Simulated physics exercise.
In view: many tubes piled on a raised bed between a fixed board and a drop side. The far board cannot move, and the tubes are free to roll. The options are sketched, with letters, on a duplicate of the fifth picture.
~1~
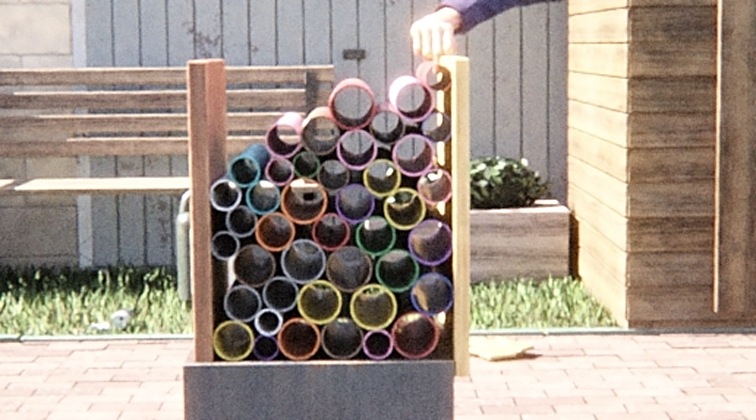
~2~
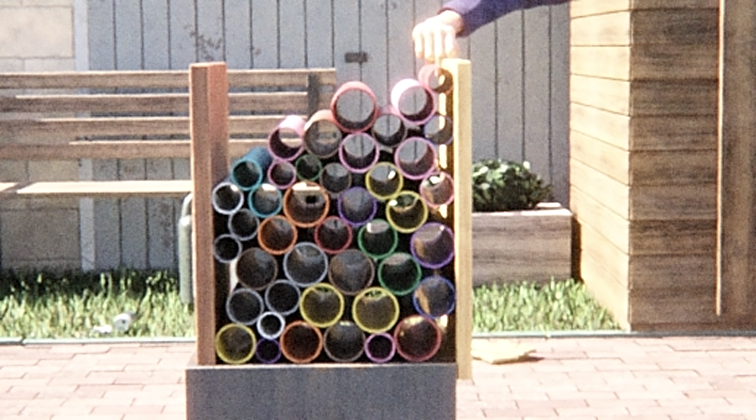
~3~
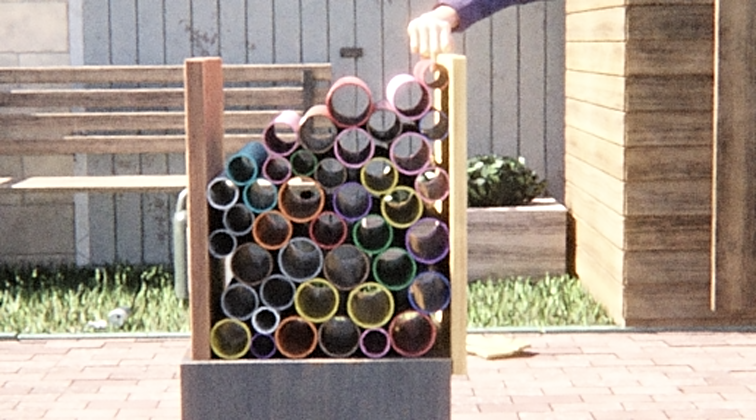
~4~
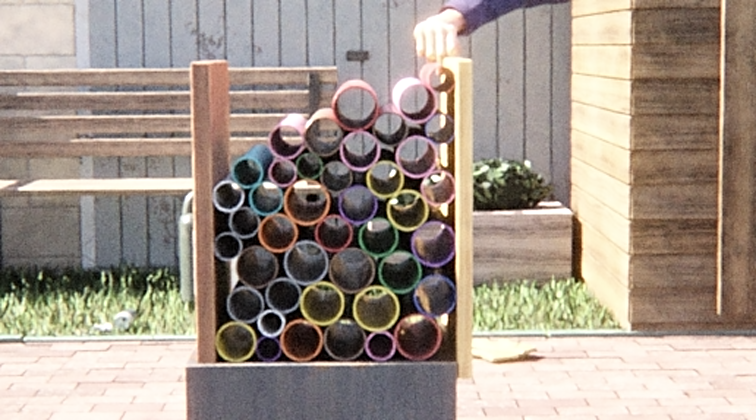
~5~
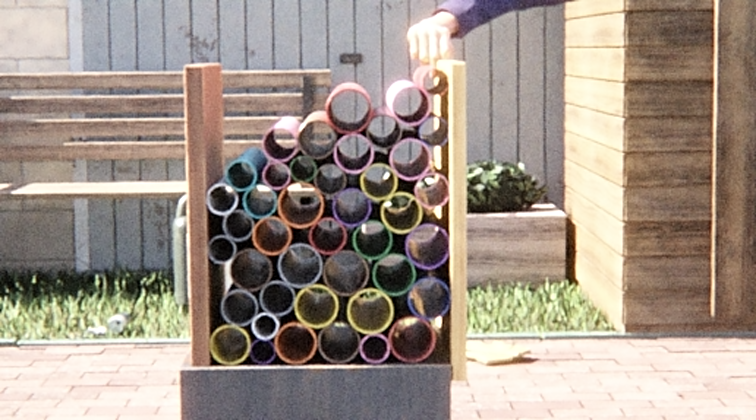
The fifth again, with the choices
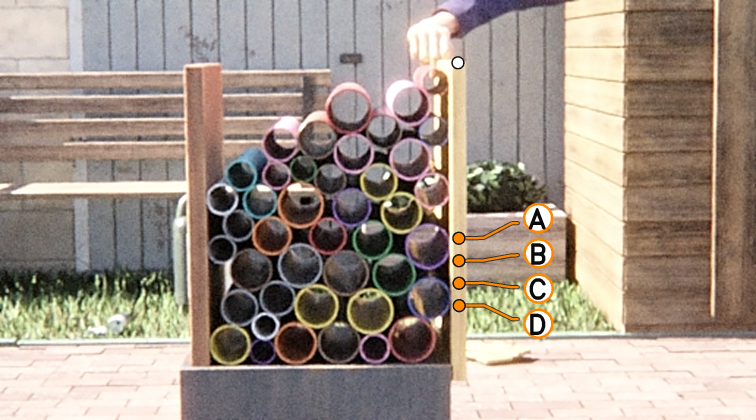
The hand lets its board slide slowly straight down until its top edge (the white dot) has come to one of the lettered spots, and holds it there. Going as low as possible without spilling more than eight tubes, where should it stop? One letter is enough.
Down to B.
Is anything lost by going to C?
Yes.
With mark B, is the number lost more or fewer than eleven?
It loses fewer than eleven.
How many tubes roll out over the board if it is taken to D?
It comes to eleven.
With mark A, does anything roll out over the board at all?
Yes, at A.
On the marked copy, A at (459, 238); B at (459, 261); C at (459, 283); D at (459, 306); the white dot at (458, 63).
With B. Early on, top of the board (450, 145).
Further on, top of the board (450, 235).
At the end, top of the board (451, 260), seven out over the board.
As for the rest, A about five out over the board; C more than eight out over the board; D more than eight out over the board.
